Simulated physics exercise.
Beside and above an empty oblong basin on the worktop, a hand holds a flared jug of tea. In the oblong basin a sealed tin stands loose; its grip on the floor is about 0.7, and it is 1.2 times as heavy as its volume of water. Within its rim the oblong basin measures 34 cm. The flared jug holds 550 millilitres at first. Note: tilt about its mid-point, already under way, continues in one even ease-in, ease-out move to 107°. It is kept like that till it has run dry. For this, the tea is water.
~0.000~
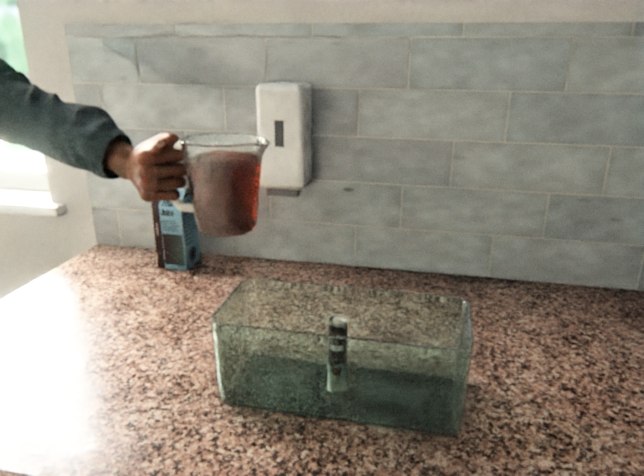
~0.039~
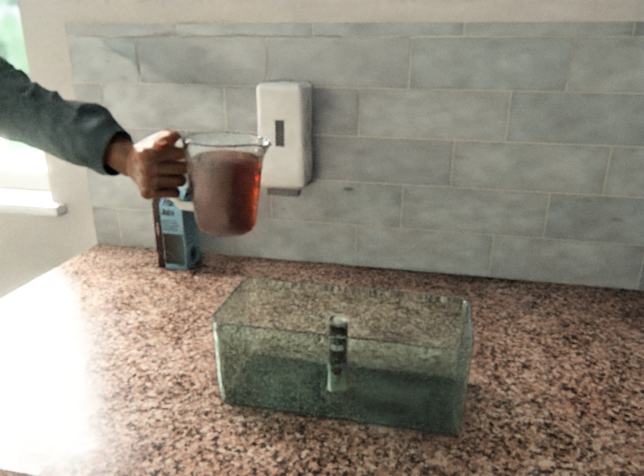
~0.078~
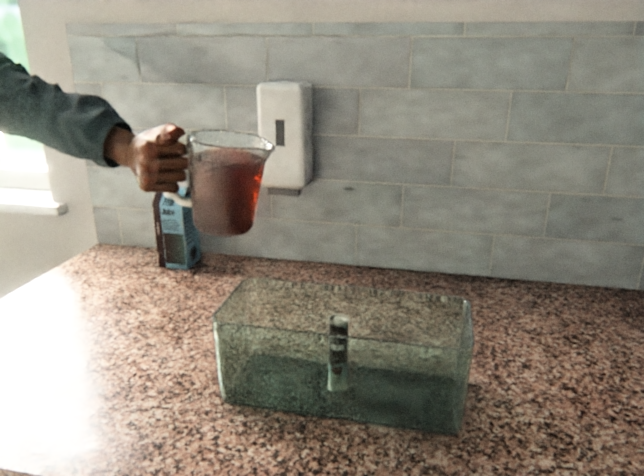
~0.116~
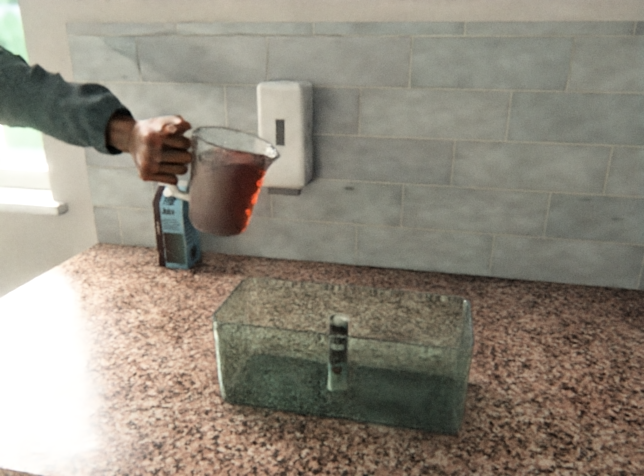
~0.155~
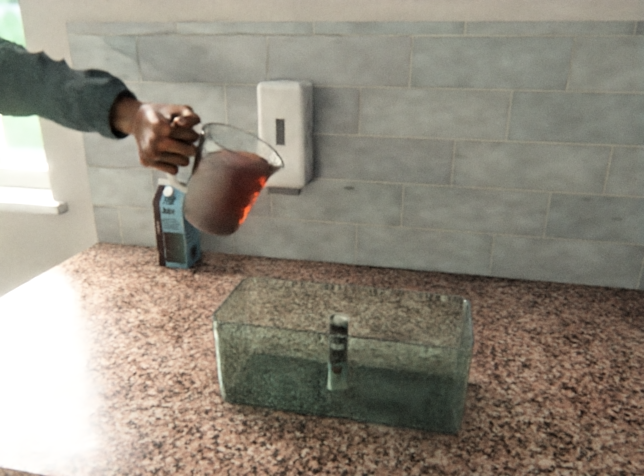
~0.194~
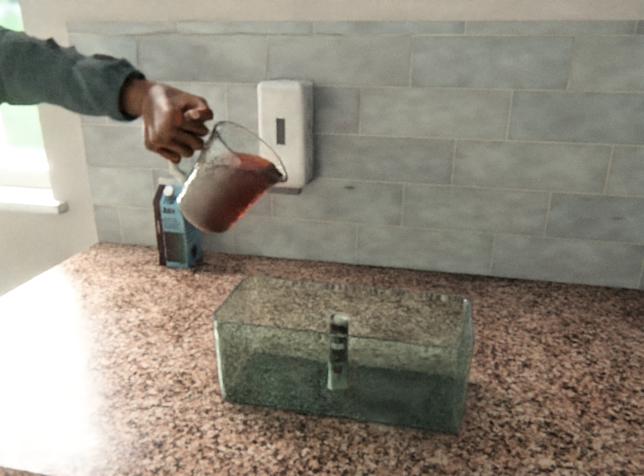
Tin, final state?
Fallen.
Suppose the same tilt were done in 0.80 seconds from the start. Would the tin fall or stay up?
With that tilt, the tin tips.
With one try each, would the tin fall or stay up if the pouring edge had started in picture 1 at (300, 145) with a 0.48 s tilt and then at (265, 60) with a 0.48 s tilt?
Run one: It does not tip. Run two: It tumbles.
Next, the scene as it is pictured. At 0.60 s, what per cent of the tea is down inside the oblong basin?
Around 70 parts in a hundred.
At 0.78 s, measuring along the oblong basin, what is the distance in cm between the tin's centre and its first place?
Around 8 cm.
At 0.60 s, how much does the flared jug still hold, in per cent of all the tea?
About 10 per cent.
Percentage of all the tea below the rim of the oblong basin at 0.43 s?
Near 14 in a hundred.
Then, 0.43 s in, the tilt is 104° and 49 per cent is still to pour; the tin stands where it began.
Then, 0.60 s in, the tilt is 107° and 10 per cent is still to pour; the tin stands 3 cm from where it began.
Then, 0.78 s in, the tilt is 107° and 1 per cent is still to pour; the tin leans 58°.
Then, 0.98 s in, the tilt is 107° and 0 per cent is still to pour; the tin lies on its side.
Finally, the tin lies on its side.
